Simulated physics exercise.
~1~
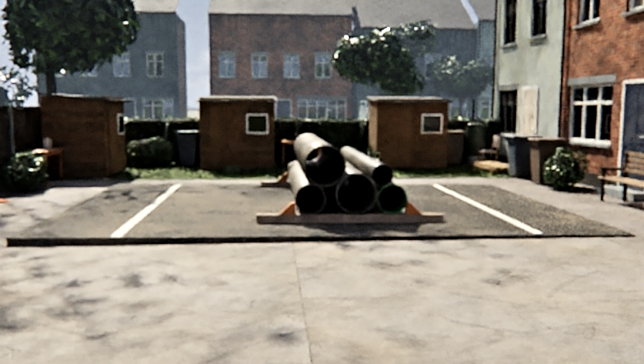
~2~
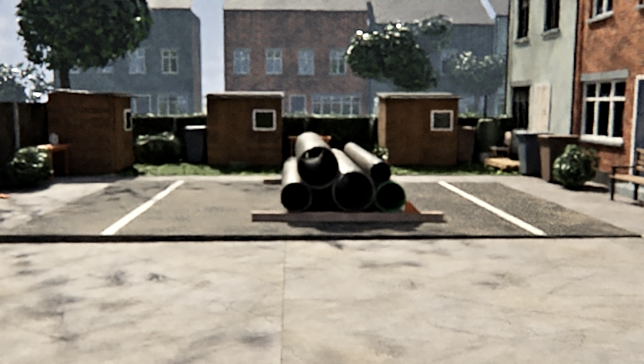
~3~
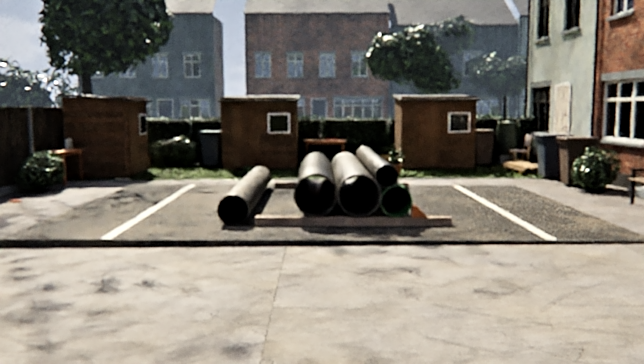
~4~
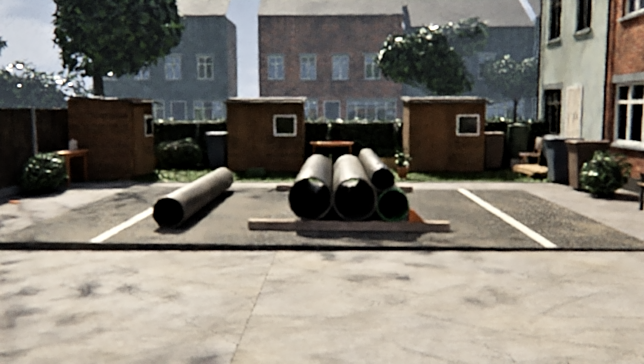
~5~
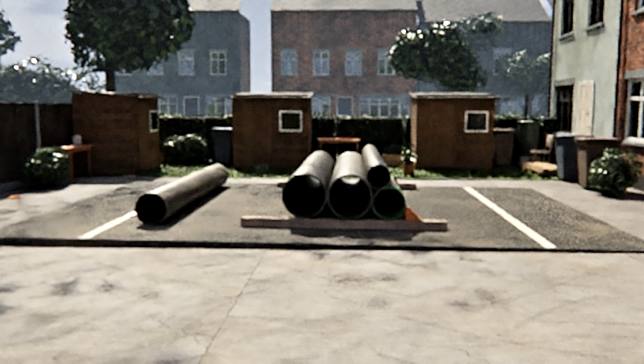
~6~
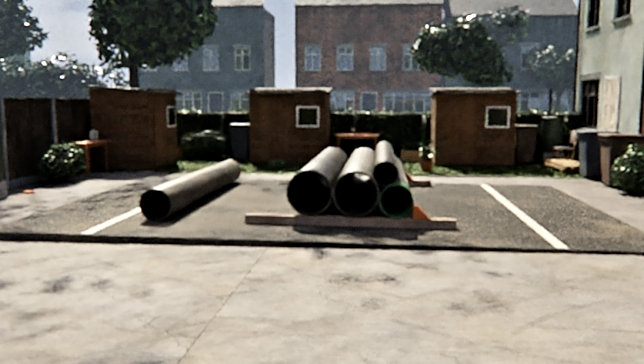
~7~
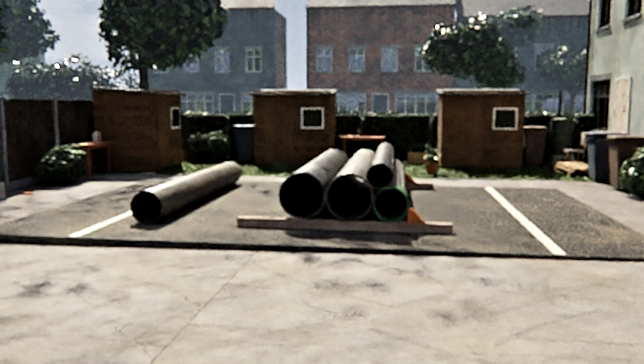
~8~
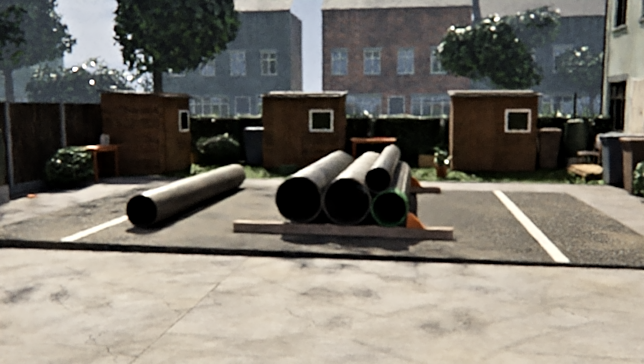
Stacked steel pipes slumping in a paved yard, one rolling off to the left and stopping, the green-marked pipe staying on the bearers.
